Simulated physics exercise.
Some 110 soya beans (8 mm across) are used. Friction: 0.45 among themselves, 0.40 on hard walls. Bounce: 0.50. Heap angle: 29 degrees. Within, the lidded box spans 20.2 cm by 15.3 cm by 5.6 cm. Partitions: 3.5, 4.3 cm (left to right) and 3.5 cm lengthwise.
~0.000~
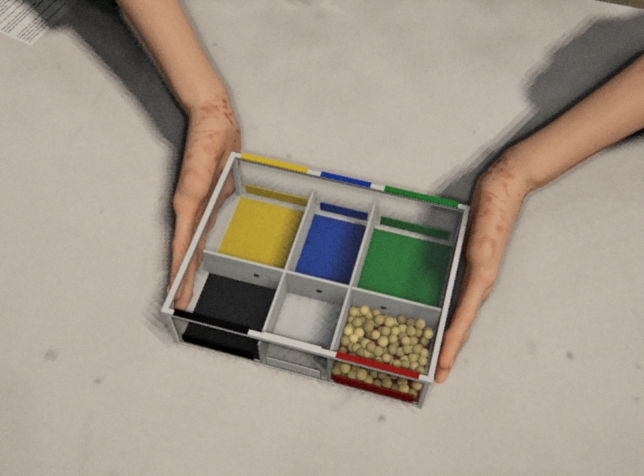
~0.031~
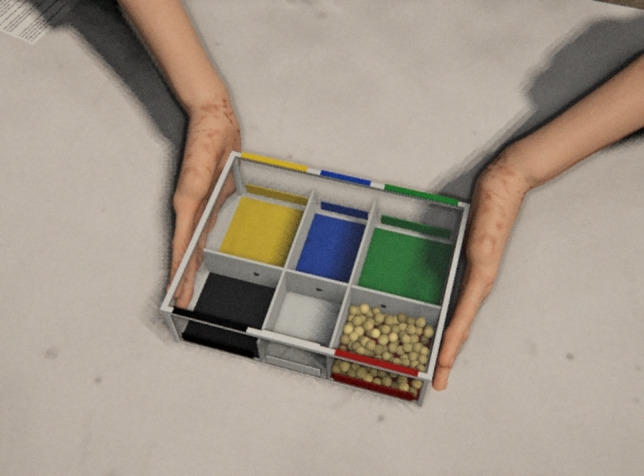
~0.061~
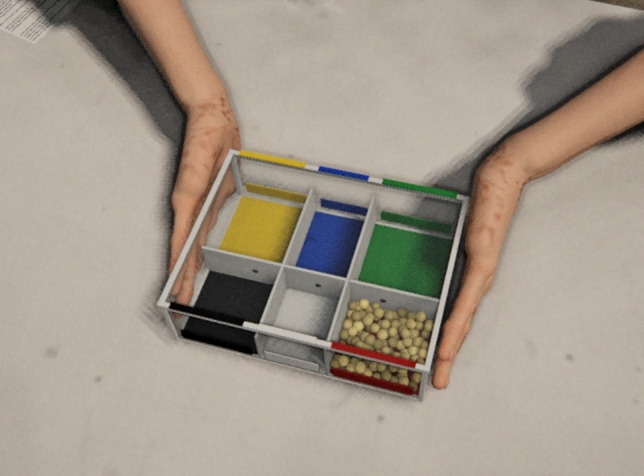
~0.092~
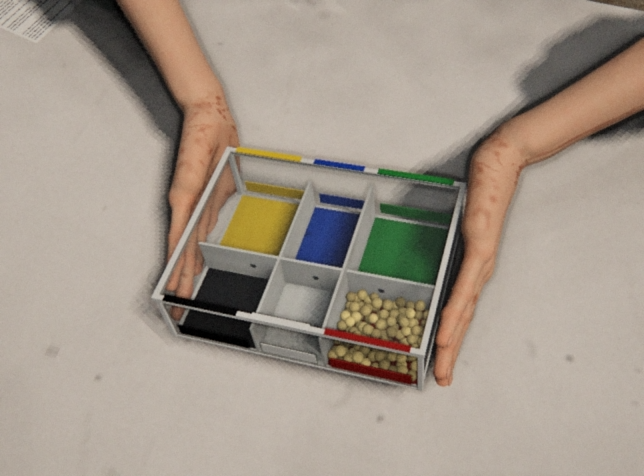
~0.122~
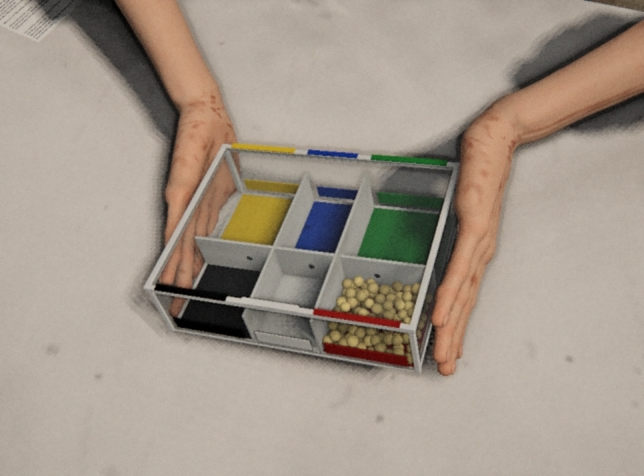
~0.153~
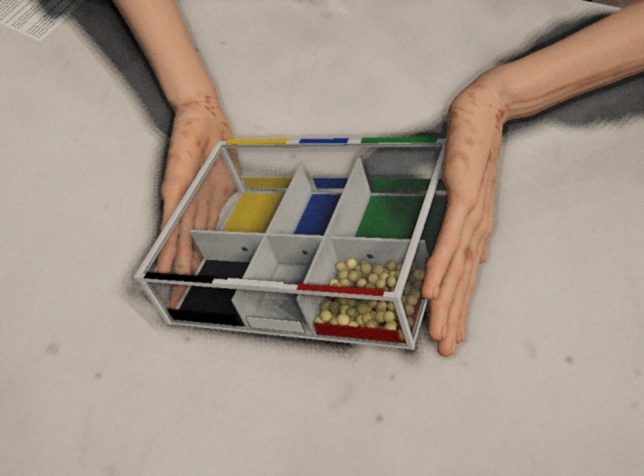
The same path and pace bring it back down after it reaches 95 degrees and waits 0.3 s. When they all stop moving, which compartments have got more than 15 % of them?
Once they stop: Red has, blue has not, green has not, yellow has, white has not, black has not.
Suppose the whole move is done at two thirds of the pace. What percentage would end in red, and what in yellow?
Result in per cent: Red 40; yellow 45.
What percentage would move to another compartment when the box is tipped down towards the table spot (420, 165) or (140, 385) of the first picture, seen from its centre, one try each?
About 85 per cent on the first try and 10 per cent on the second.
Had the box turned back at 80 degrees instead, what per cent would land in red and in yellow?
Result - red 60 percent; yellow 25 percent.
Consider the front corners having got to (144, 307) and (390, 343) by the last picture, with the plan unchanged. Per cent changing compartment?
I'd put it at about 25 per cent.
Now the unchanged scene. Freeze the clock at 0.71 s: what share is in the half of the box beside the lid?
Around 70 in a hundred, give or take.
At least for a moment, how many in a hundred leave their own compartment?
I'd say near 55 percent of them.
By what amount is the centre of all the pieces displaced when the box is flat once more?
It moves around 9.0 centimetres.
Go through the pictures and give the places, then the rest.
In the first frame, box tilt 0 degrees, front corners at (168, 310) and (428, 377); red 100 %.
In the second frame, box tilt 1 degrees, front corners at (168, 308) and (427, 375).
In the third frame, box tilt 3 degrees, front corners at (165, 303) and (425, 367), lowest corner left back.
In the fourth frame, box tilt 8 degrees, front corners at (159, 296) and (420, 351), lowest corner left back.
In the fifth frame, box tilt 14 degrees, front corners at (151, 286) and (410, 326), lowest corner left back.
In the sixth frame, box tilt 21 degrees, front corners at (142, 275) and (394, 294), lowest corner left back; red 100 %. The box's pace is about 225 degrees a second.
After 0.71 s, tilt 95 degrees; red 55 %, blue 10 %, green 5 %, yellow 20 %, white 5 %, black 5 %.
After 1.08 s, tilt 56 degrees; red 45 %, blue 5 %, yellow 45 %, white 5 %.
After 1.54 s, tilt 0 degrees; red 45 %, blue 5 %, yellow 45 %, white 5 %.
By 2.2 s all is still; red 45 %, blue 5 %, green 0 %, yellow 45 %, white 5 %, black 0 %.
